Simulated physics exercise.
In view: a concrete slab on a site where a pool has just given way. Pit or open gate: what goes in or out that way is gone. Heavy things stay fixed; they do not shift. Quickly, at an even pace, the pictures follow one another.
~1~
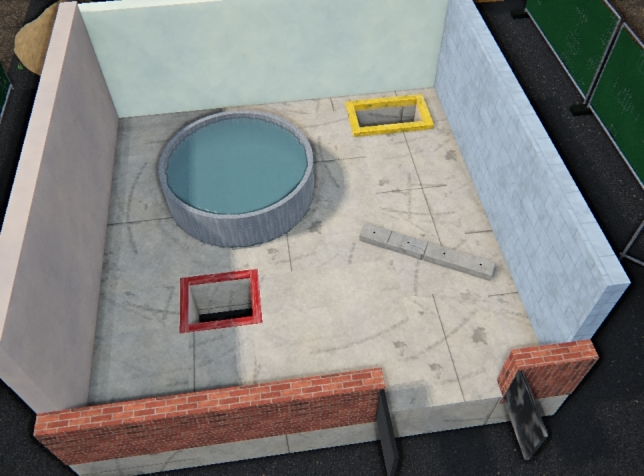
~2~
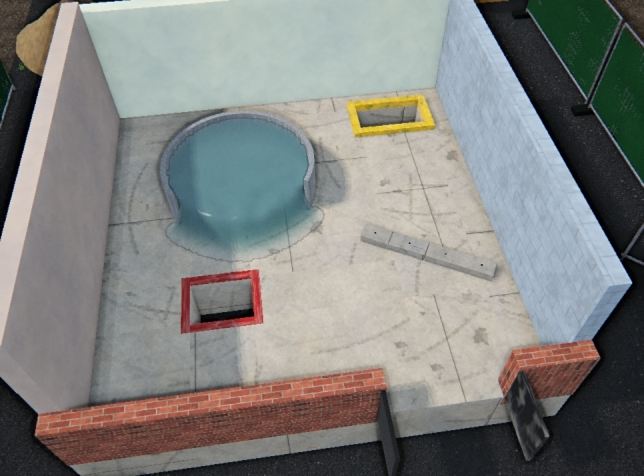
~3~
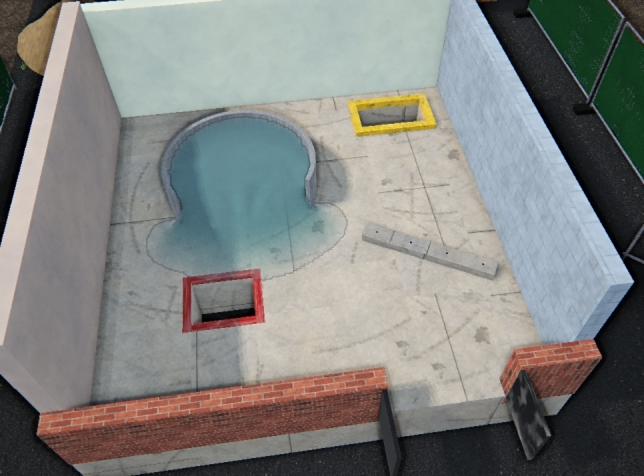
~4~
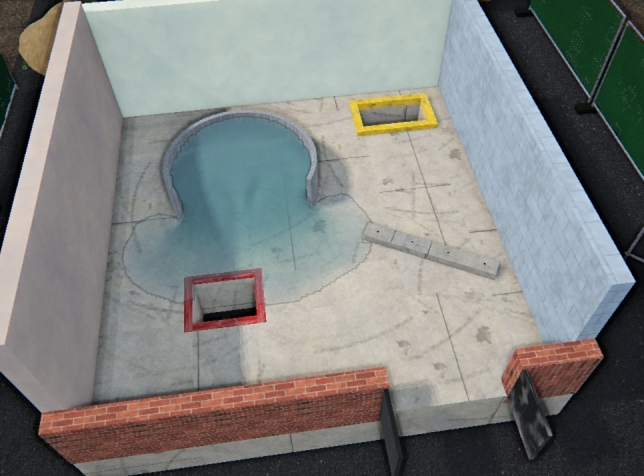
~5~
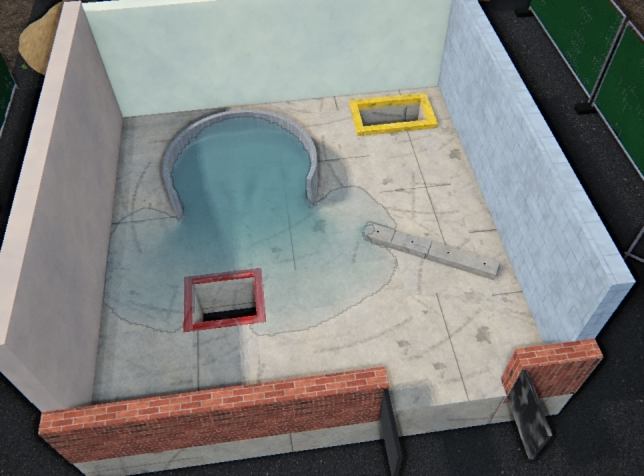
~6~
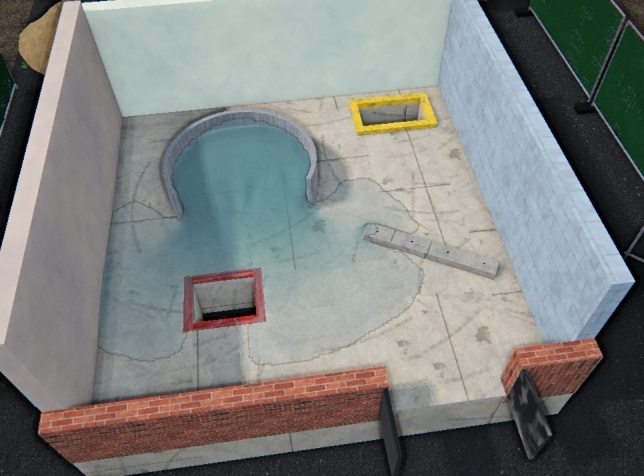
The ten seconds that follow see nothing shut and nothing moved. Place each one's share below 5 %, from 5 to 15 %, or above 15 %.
At the end, gate: The top band, yellow pit: The bottom band, red pit: The top band.
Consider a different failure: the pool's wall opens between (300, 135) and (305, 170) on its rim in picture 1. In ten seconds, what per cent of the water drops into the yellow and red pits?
Yellow takes 8 in a hundred, red takes 2 in a hundred.
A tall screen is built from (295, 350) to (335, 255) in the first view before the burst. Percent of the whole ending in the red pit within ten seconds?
Share, red pit - 55 in a hundred.
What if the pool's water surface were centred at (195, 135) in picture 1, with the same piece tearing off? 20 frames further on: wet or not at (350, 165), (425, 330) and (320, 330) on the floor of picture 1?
Looking at all three, I'd call them bone dry, swamped, swamped.
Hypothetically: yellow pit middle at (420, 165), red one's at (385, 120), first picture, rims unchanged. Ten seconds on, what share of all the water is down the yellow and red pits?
I reckon yellow ends up with 0 percent and red with 2 percent.
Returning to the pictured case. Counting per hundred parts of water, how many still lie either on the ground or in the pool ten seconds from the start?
Roughly 32 parts in every hundred.
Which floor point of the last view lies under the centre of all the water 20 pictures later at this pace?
Somewhere around (276, 288) in the last view.
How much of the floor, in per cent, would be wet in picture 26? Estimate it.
Some 55 per cent.
A moment on, water covers 45 % of the floor; the gate 0 %, the yellow pit 0 %, the red pit 11 %.
Next, water covers 50 % of the floor; the gate 4 %, the yellow pit 0 %, the red pit 20 %.
Then, water covers 55 % of the floor; the gate 10 %, the yellow pit 0 %, the red pit 29 %.
Later, water covers 65 % of the floor; the gate 15 %, the yellow pit 0 %, the red pit 40 %.
In the end, water covers 75 % of the floor; the gate 22 %, the yellow pit 0 %, the red pit 45 %.
